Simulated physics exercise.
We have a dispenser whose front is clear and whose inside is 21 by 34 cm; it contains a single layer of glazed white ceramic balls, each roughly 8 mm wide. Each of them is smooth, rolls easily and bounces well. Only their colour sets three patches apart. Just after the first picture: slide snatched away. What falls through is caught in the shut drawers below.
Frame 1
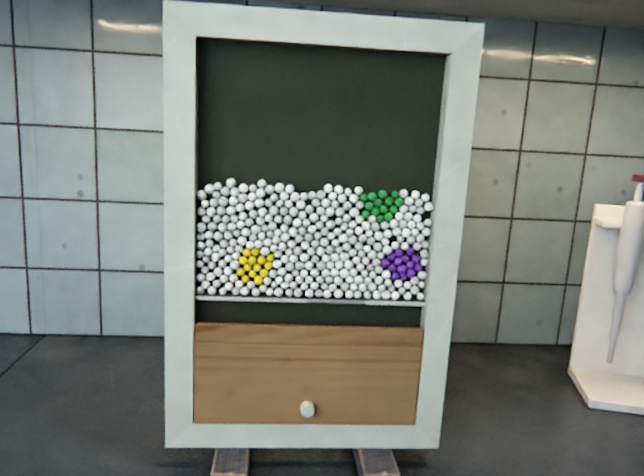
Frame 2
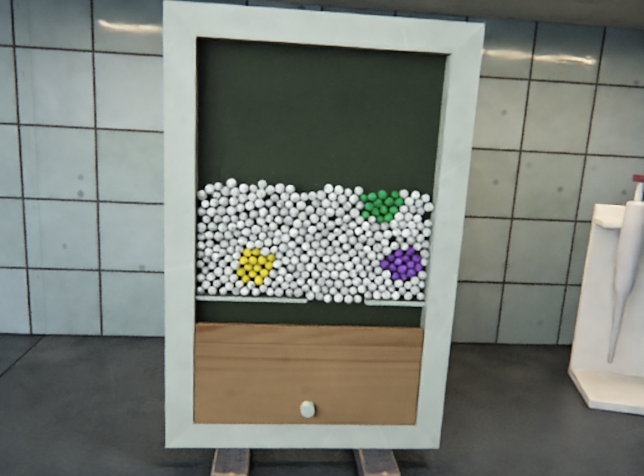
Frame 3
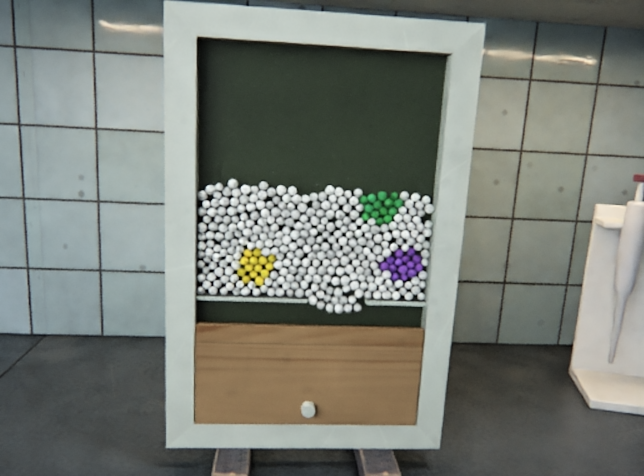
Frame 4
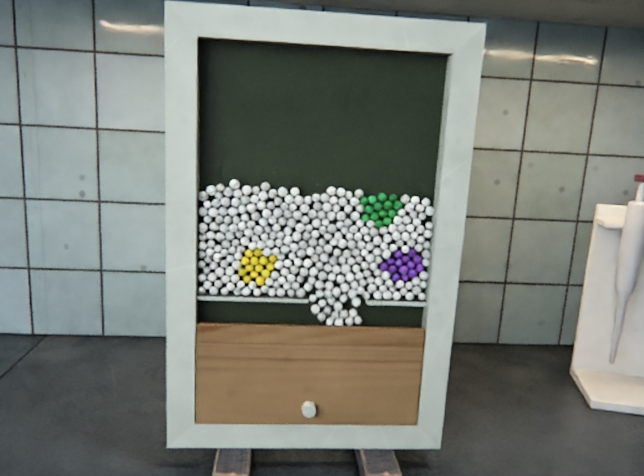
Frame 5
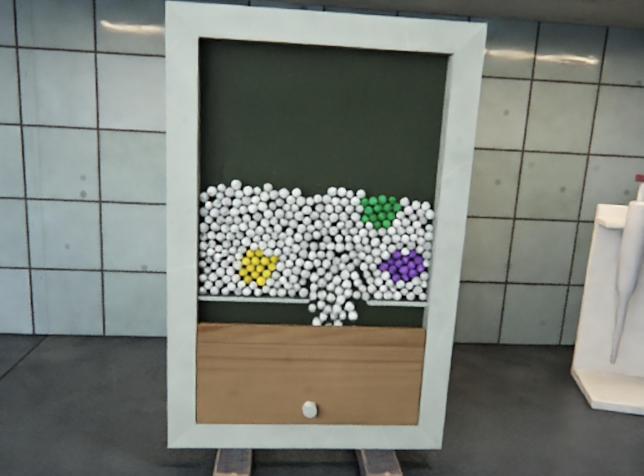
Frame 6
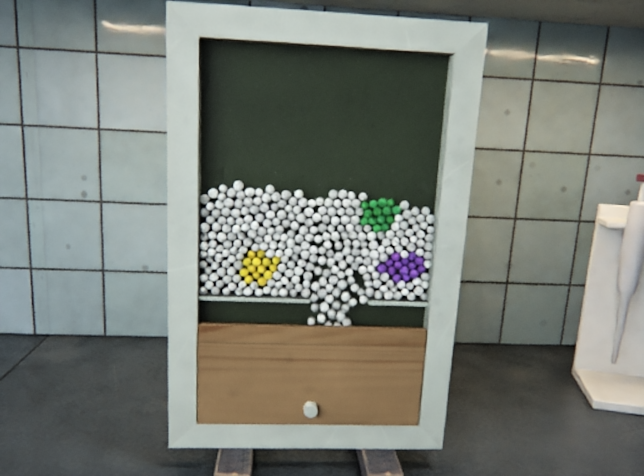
White-framed dispenser of white balls with green, purple and yellow patches, a few balls dropping through a gap opening beneath them.
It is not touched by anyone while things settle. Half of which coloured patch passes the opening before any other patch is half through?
That is the green patch.
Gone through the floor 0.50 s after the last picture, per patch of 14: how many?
From green, 14; from purple, 4; from yellow, 0.
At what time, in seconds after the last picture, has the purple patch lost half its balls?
Around 0.6 seconds.
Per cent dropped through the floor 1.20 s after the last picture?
85 per cent, give or take.
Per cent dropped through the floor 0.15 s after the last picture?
At that moment some 25 per cent has gone out below.
Then, 0.15 s after the last picture, 25 % are out; out of 14, green 0, purple 0, yellow 0.
Then, 0.50 s after the last picture, 60 % are out; out of 14, green 14, purple 3, yellow 0.
Then, 1.20 s after the last picture, 85 % are out; out of 14, green 14, purple 14, yellow 14.
All still 3.6 s after it, 90 % are out; out of 14, green 14, purple 14, yellow 14; half out at green 0.38 s, purple 0.63 s, yellow 0.82 s.
